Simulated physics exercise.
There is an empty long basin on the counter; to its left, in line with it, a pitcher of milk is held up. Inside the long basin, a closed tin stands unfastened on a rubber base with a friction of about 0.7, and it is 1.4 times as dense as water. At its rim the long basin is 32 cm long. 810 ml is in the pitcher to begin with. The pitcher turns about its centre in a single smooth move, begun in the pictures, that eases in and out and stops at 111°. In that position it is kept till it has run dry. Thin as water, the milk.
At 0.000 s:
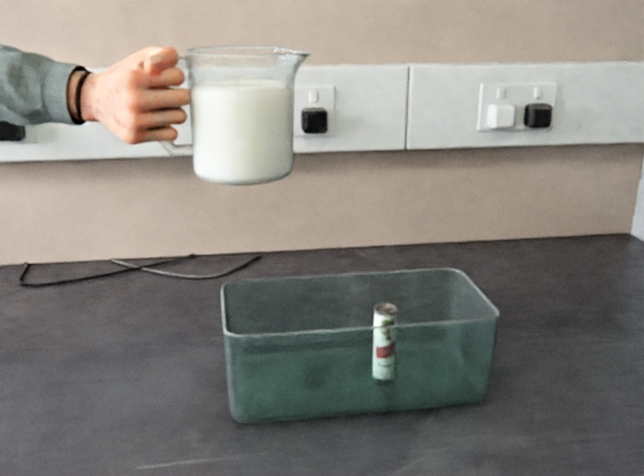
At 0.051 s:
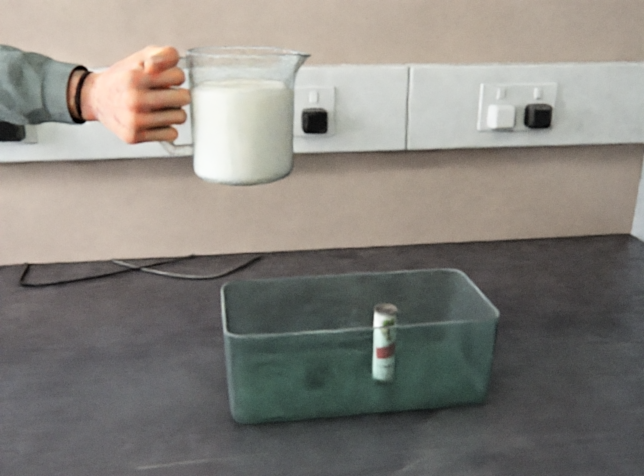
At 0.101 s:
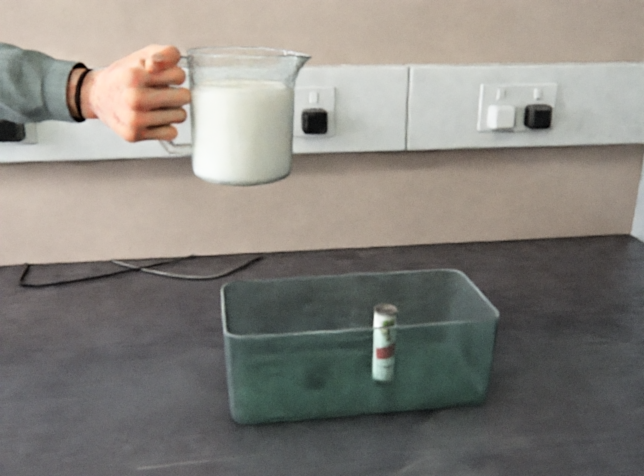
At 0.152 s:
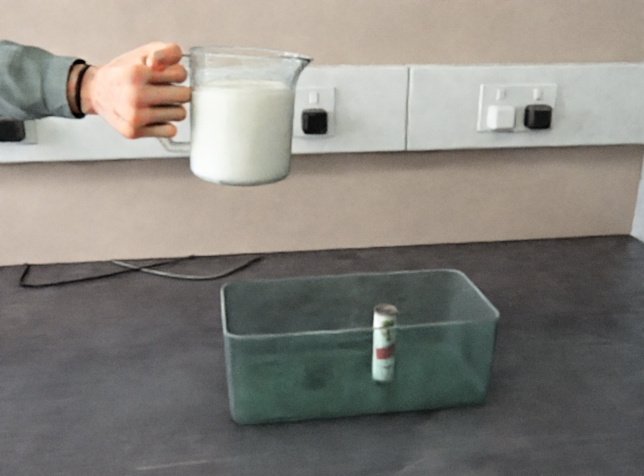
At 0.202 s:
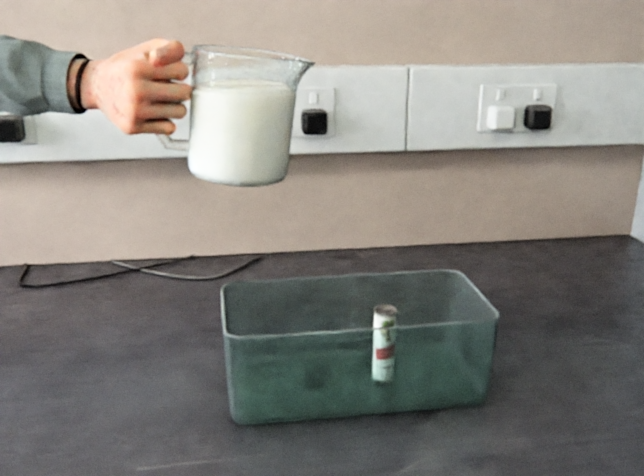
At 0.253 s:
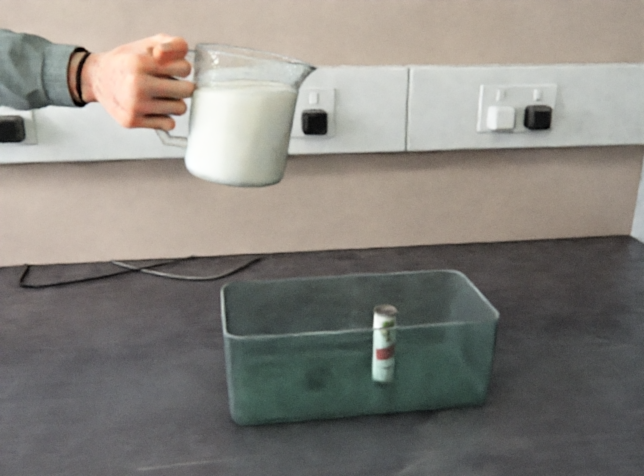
At the start, a hand holds a clear pitcher of milk upright and still in the air, above and to the left of a long greenish basin with a small tin standing inside it. The hand then slowly tilts the pitcher slightly to the right, while the basin and tin stay still.
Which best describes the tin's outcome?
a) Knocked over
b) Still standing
a, knocked over.
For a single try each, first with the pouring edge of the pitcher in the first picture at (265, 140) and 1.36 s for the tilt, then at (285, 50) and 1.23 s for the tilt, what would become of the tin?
First it stays on its base; then it tips over.
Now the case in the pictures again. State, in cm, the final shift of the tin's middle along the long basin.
Around 7.0 cm.
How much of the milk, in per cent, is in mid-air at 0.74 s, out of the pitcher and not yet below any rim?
Close to 10 in a hundred.
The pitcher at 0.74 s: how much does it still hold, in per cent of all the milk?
I reckon about 90 in a hundred is still held.
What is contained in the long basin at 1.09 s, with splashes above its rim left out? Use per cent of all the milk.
About 38 %.
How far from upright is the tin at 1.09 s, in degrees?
0°.
Then, 0.74 s in, the tilt is 63° and 90 per cent is still to pour; the tin stands where it began.
Then, 1.09 s in, the tilt is 100° and 31 per cent is still to pour; the tin stands where it began.
Then, 1.46 s in, the tilt is 111° and 1 per cent is still to pour; the tin leans 30°.
Then, 1.86 s in, the tilt is 111° and 0 per cent is still to pour; the tin lies on its side.
Finally, the tin lies on its side.
